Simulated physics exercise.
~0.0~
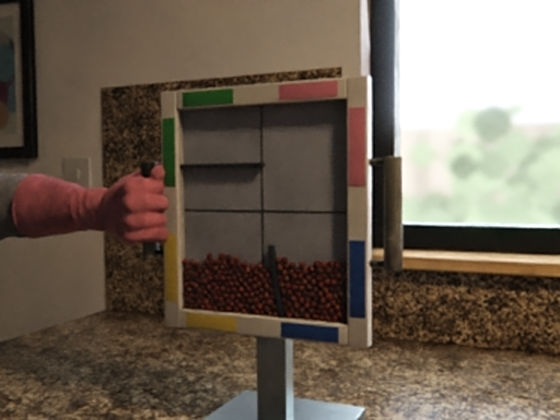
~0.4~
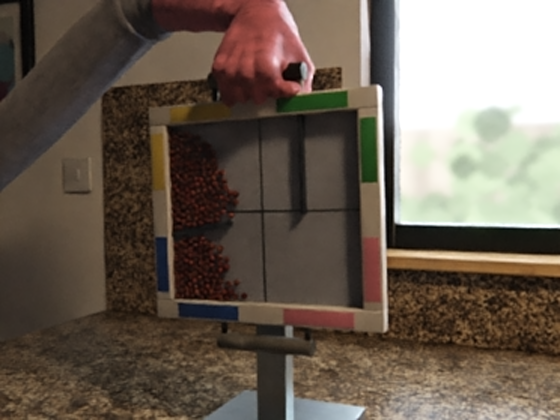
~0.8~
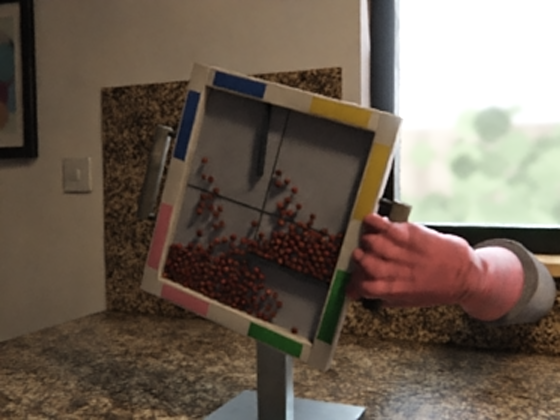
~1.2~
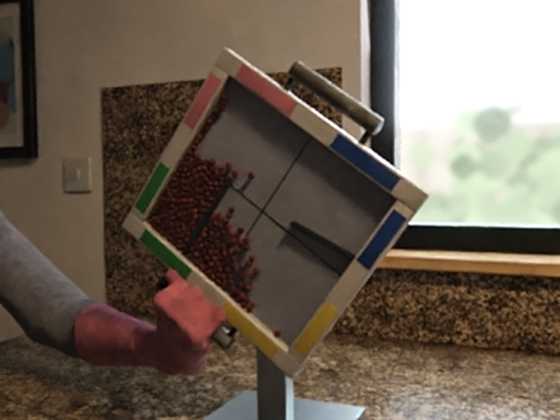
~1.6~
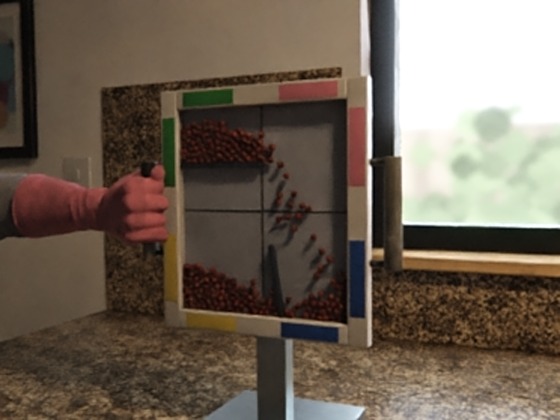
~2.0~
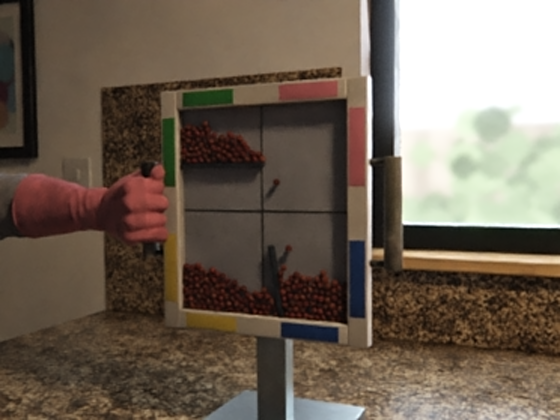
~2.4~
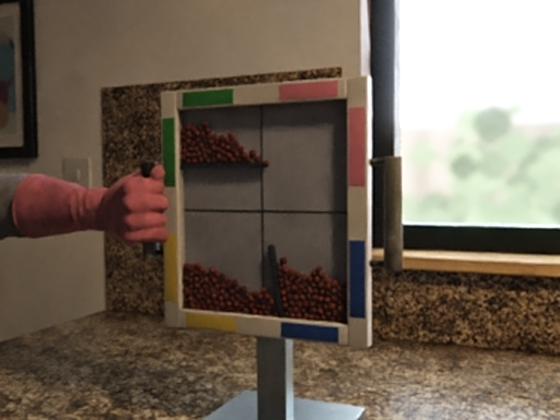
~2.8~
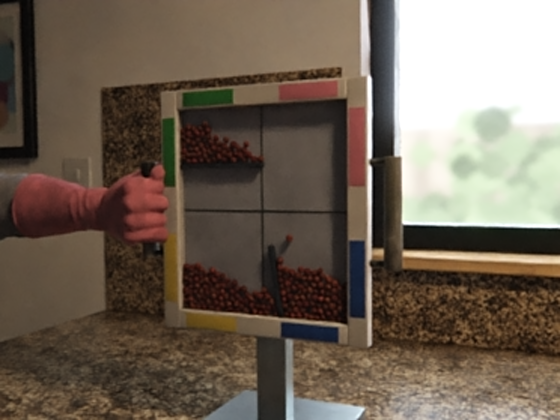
A pink-gloved hand turned a square, color-edged case of small red beads all the way around on its stand, sending them tumbling past the dividers, until it stood upright again with beads resting on the upper-left shelf and heaped along the bottom.
